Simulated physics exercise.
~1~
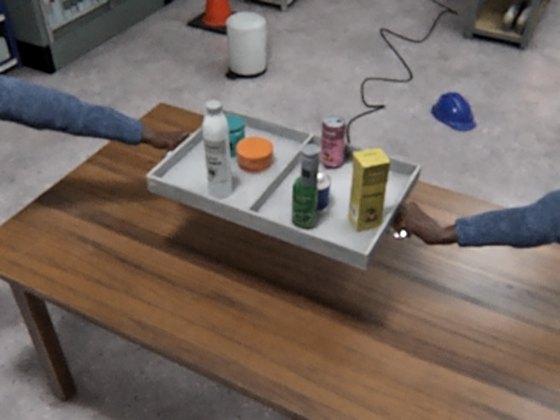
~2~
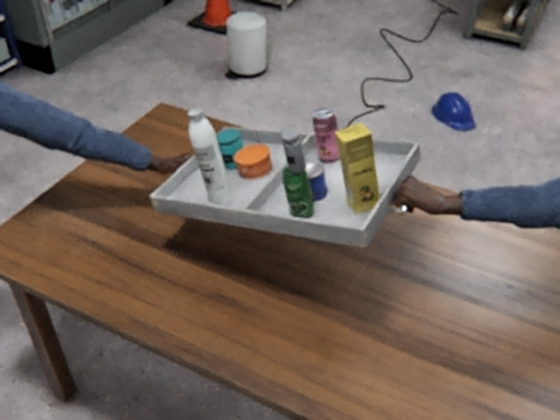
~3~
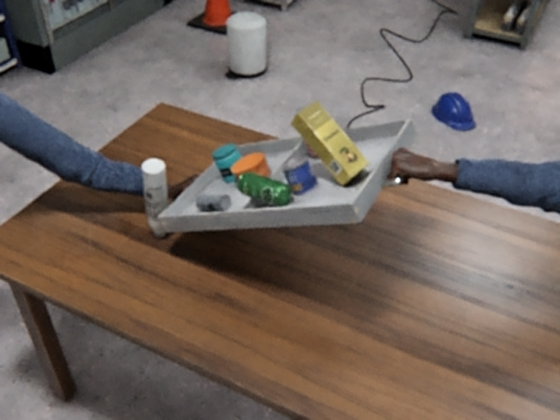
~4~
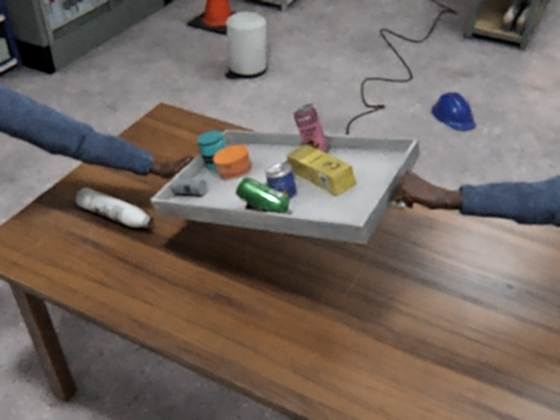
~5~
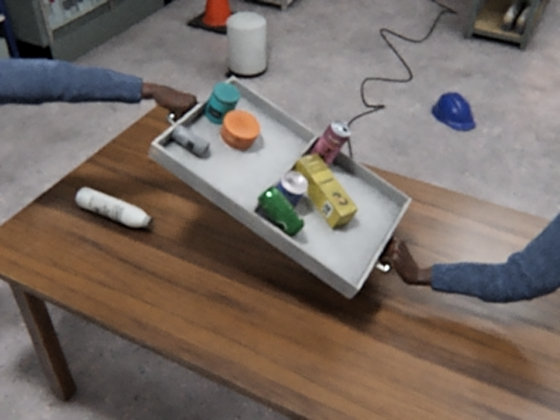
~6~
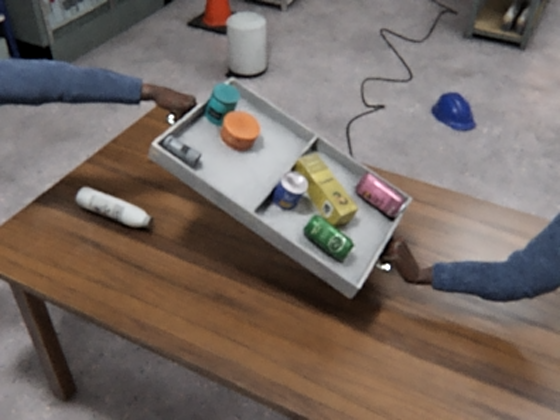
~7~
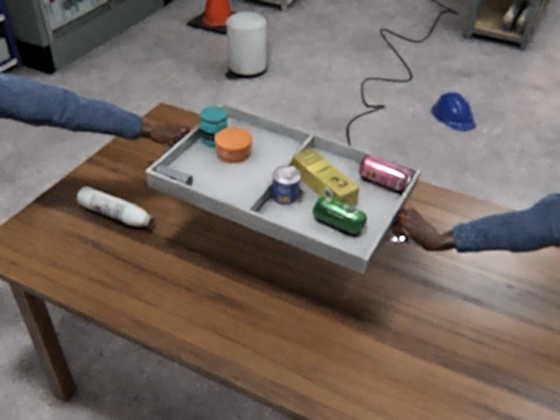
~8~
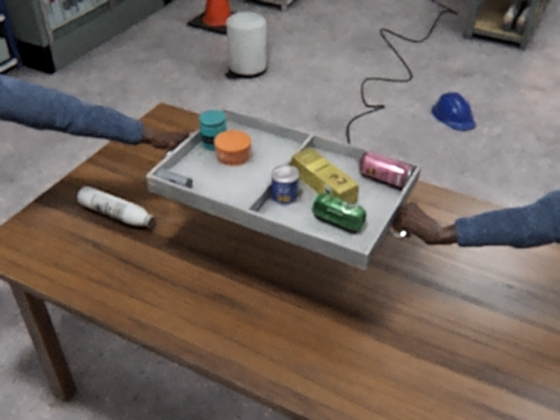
Two hands tipped a loaded tray left above a wooden table, and the white bottle fell off onto the tabletop; they then tilted it right and levelled it, leaving the yellow carton, both cans and a small grey container lying on the tray.
